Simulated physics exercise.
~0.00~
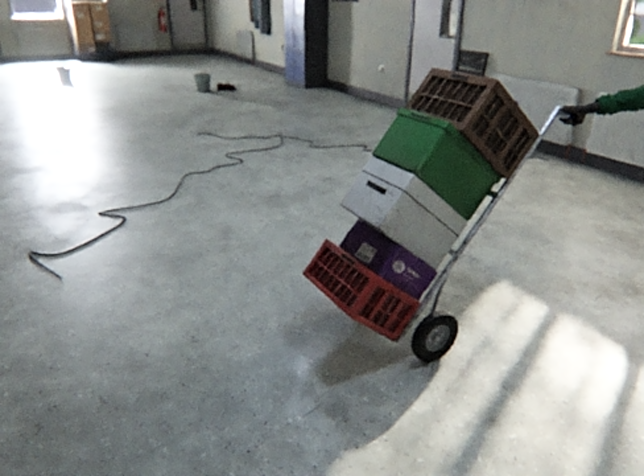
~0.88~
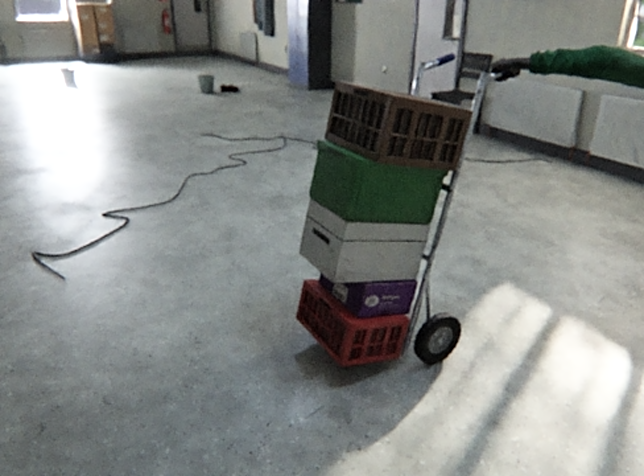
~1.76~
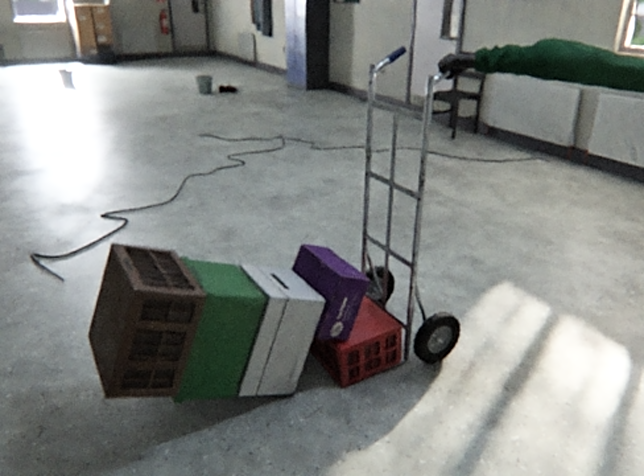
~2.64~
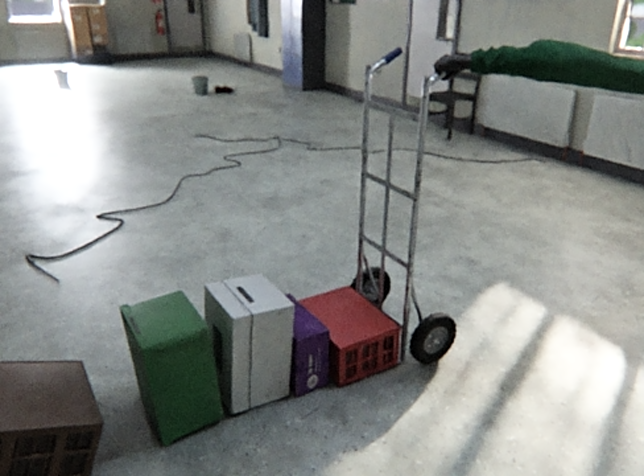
In a large, mostly empty room with a grey floor, a green-sleeved arm tipped a loaded hand truck upright, and the stacked crates and boxes toppled off to the left, leaving only the red crate at its base and the others strewn across the floor.
